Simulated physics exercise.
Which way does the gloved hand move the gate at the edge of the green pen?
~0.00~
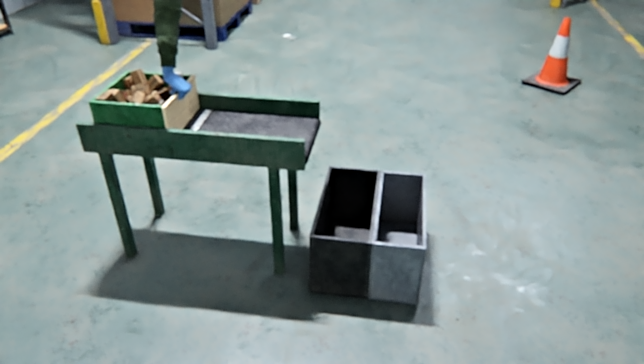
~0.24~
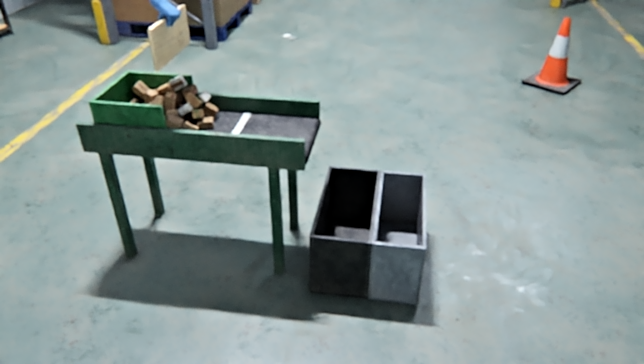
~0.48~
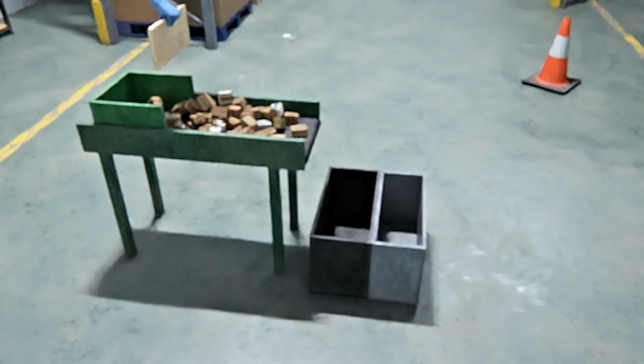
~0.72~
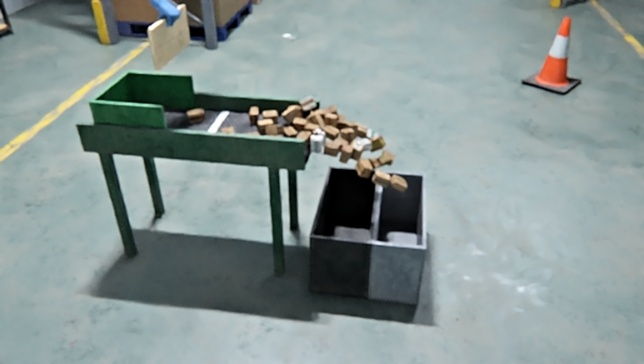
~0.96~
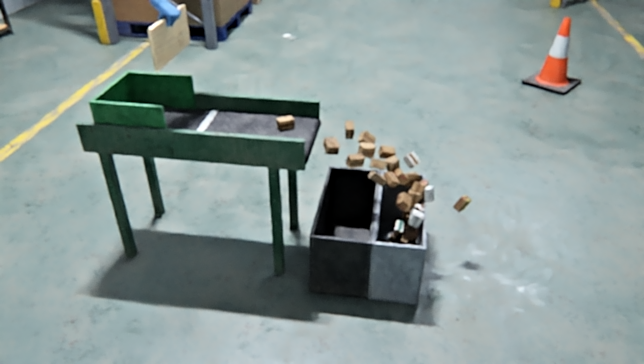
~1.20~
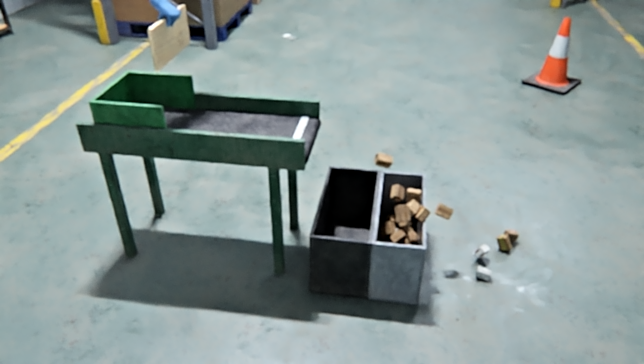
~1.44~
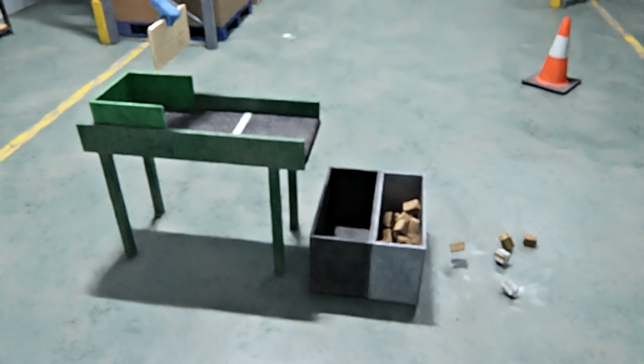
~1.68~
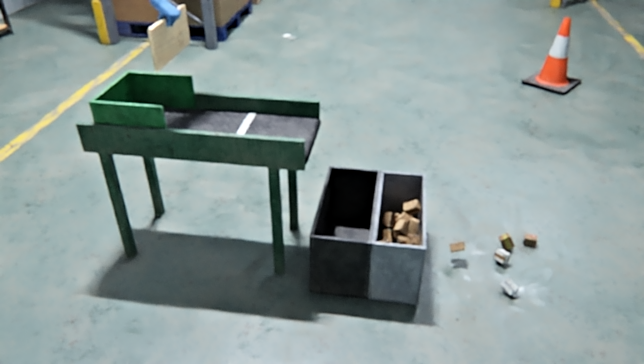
The hand moves the gate up, clear of the pen, and holds it there above the conveyor.
Gloved hand lifting a gate as small brown parcels ride a green conveyor into a grey tub, a few scattering on the floor beyond.
